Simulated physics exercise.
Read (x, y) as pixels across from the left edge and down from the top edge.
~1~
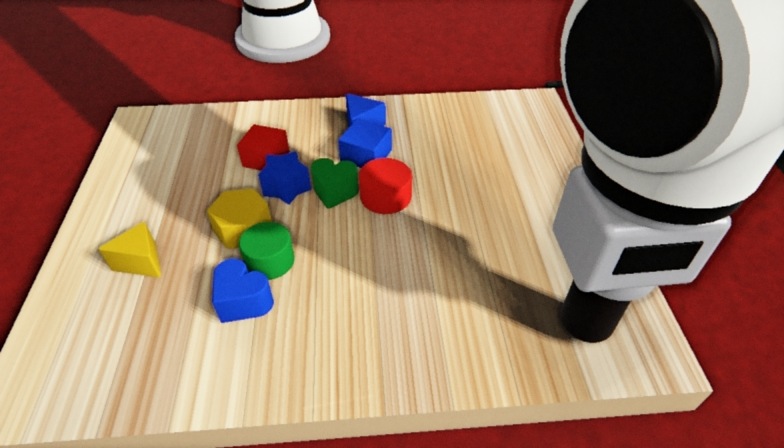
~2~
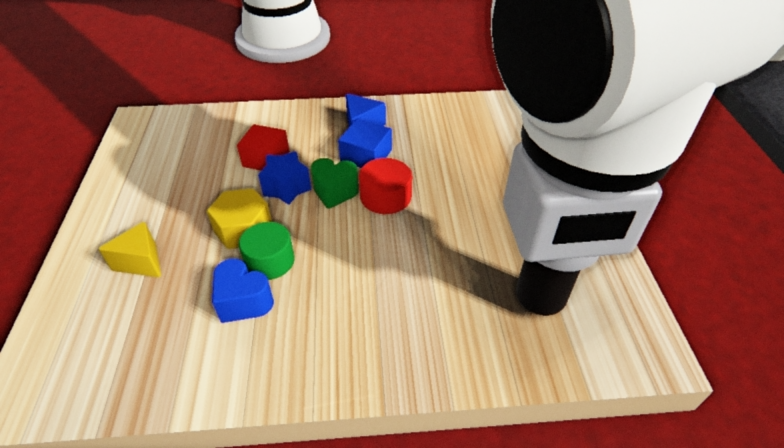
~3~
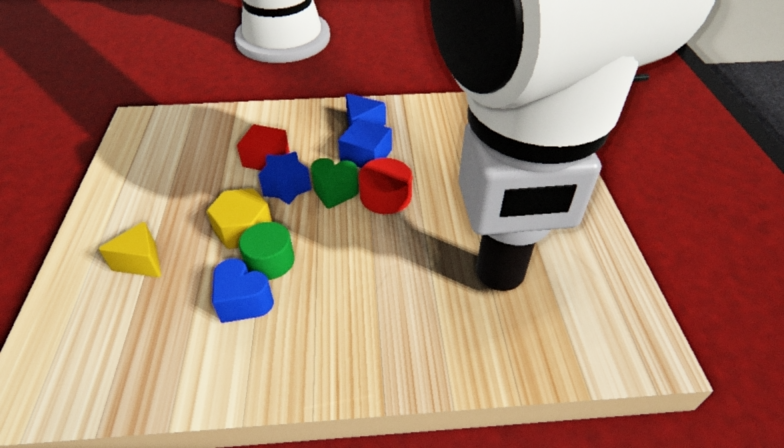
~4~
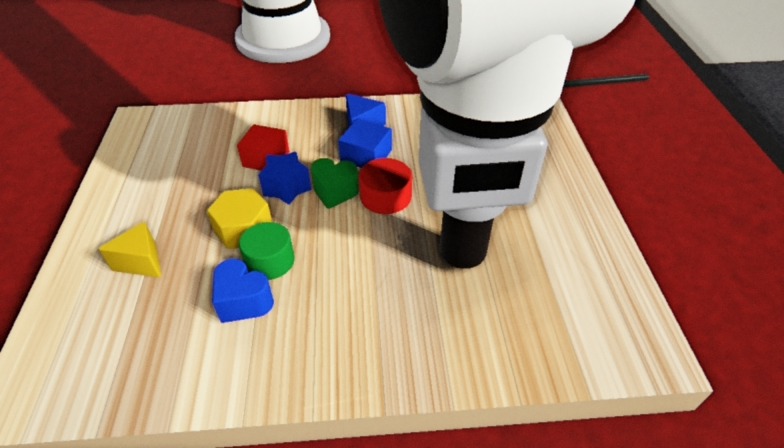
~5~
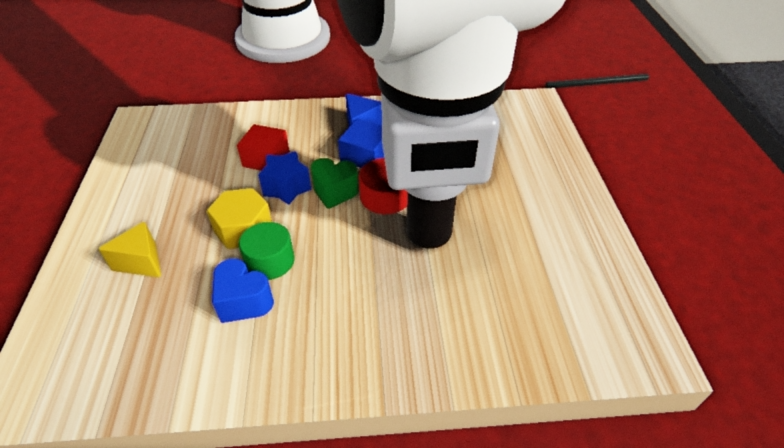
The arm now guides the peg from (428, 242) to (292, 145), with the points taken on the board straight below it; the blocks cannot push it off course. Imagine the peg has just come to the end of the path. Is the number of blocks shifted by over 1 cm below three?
The answer is no.
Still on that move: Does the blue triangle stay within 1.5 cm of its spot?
The answer is no.
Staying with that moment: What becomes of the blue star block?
The block in question is displaced by the end.
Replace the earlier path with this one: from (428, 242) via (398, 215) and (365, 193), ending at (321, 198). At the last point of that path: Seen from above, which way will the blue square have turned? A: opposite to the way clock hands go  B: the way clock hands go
The answer is A.
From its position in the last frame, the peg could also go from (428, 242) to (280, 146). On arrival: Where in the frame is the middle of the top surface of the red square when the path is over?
The centre of its top face lies at (205, 123).
The first path, step by step. One third of the way, peg at (377, 196); green heart block at (328, 163), turned 40° anticlockwise; blue triangle at (358, 102), turned 25° clockwise; blue square at (363, 124), turned 25° anticlockwise; red disc at (375, 151).
Two thirds of the way, peg at (332, 165); blue star block at (264, 166), turned 30° anticlockwise; green heart block at (293, 146), turned 55° anticlockwise; blue triangle at (356, 91), turned 15° clockwise; blue square at (369, 108), turned 50° anticlockwise; red disc at (372, 136).
At the end, peg at (291, 136); red square at (222, 133), turned 15° clockwise; blue star block at (259, 167), turned 50° anticlockwise; green heart block at (258, 139), turned 85° anticlockwise; blue triangle at (356, 91), turned 15° clockwise; blue square at (369, 108), turned 50° anticlockwise; red disc at (372, 136).
